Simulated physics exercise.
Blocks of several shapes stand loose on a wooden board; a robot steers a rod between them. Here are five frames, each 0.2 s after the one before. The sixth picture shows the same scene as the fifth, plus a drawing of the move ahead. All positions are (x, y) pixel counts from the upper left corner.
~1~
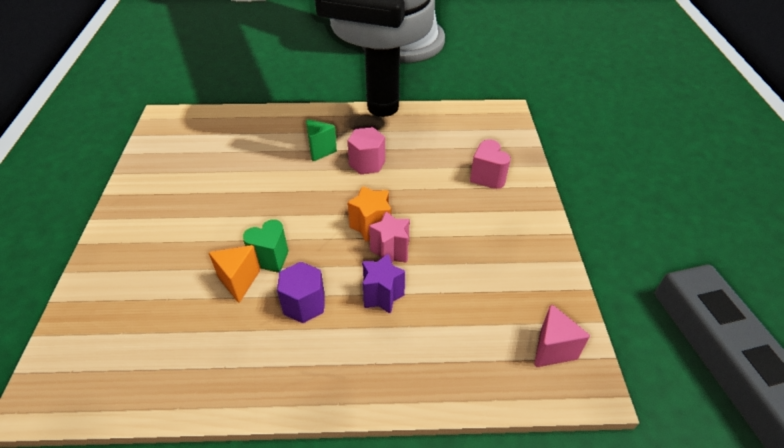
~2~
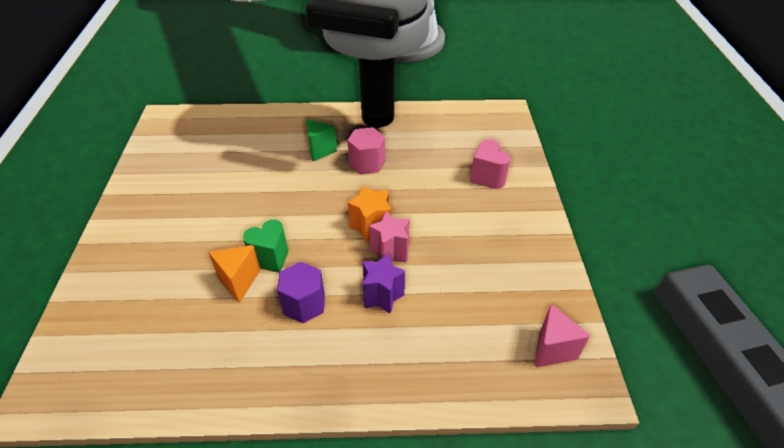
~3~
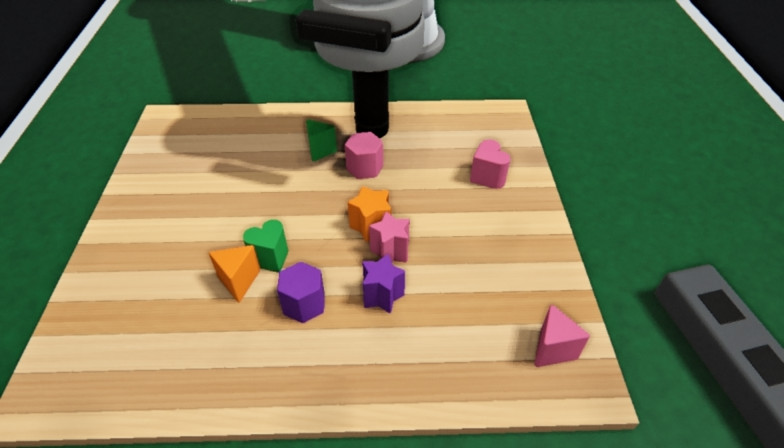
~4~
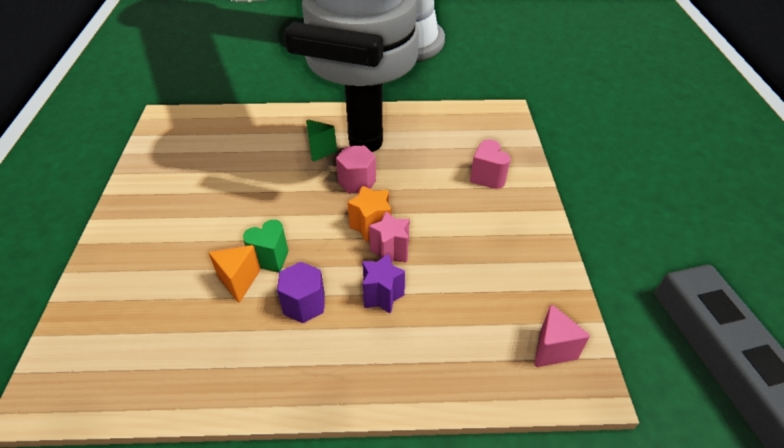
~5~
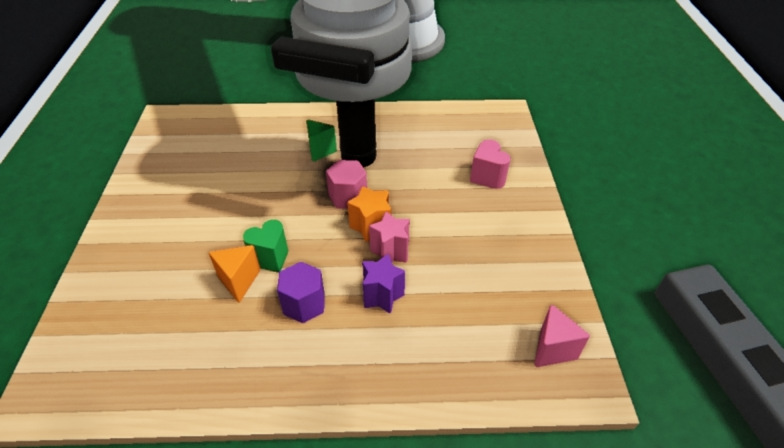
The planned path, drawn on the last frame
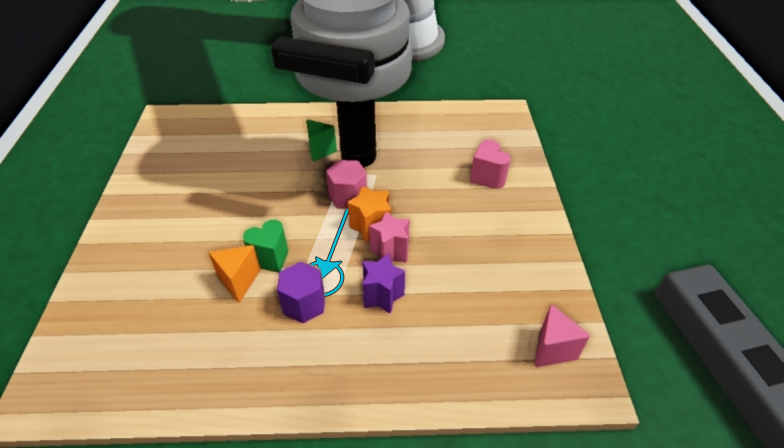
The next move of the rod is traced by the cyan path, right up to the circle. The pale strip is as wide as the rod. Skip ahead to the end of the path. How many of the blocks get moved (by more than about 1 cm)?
I expect three or more blocks to be moved by more than 1 cm.
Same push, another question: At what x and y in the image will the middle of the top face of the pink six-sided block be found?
For the centre of its top, I'd go with (274, 262).
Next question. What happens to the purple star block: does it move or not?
It gets no push and keeps its place.
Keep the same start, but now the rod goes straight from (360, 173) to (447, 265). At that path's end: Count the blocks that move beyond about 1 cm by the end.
Going by the path, three or more blocks will move.
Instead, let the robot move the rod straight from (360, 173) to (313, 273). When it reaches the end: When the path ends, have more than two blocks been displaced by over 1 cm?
In short: No.
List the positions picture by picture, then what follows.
The first frame shows tip of the rod (383, 109), middles of tops, purple six-sided block (299, 279), pink six-sided block (366, 138), orange star block (371, 200), purple star block (382, 271), pink star block (391, 226).
The second frame shows rod (378, 119), nothing pushed.
The third frame shows rod (372, 130), pink six-sided block (364, 142).
The fourth frame shows rod (366, 143), pink six-sided block (356, 156).
The fifth frame shows rod (359, 158), purple six-sided block (299, 279), pink six-sided block (346, 171), orange star block (371, 200), purple star block (382, 271), pink star block (391, 226).
The line goes from (360, 173) directly to (321, 278).
On the path given first. One third of the way, rod (348, 190); pink six-sided block (325, 203), turned 30° clockwise; orange star block (372, 203).
Two thirds of the way, rod (334, 225); pink six-sided block (301, 237), turned 55° clockwise; orange star block (372, 221), turned 80° anticlockwise; pink star block (404, 235).
At the end, rod (319, 263); purple six-sided block (289, 296), turned 45° anticlockwise; pink six-sided block (274, 262), turned 75° clockwise; orange star block (371, 223), turned 95° anticlockwise; purple star block unmoved; pink star block (404, 235).
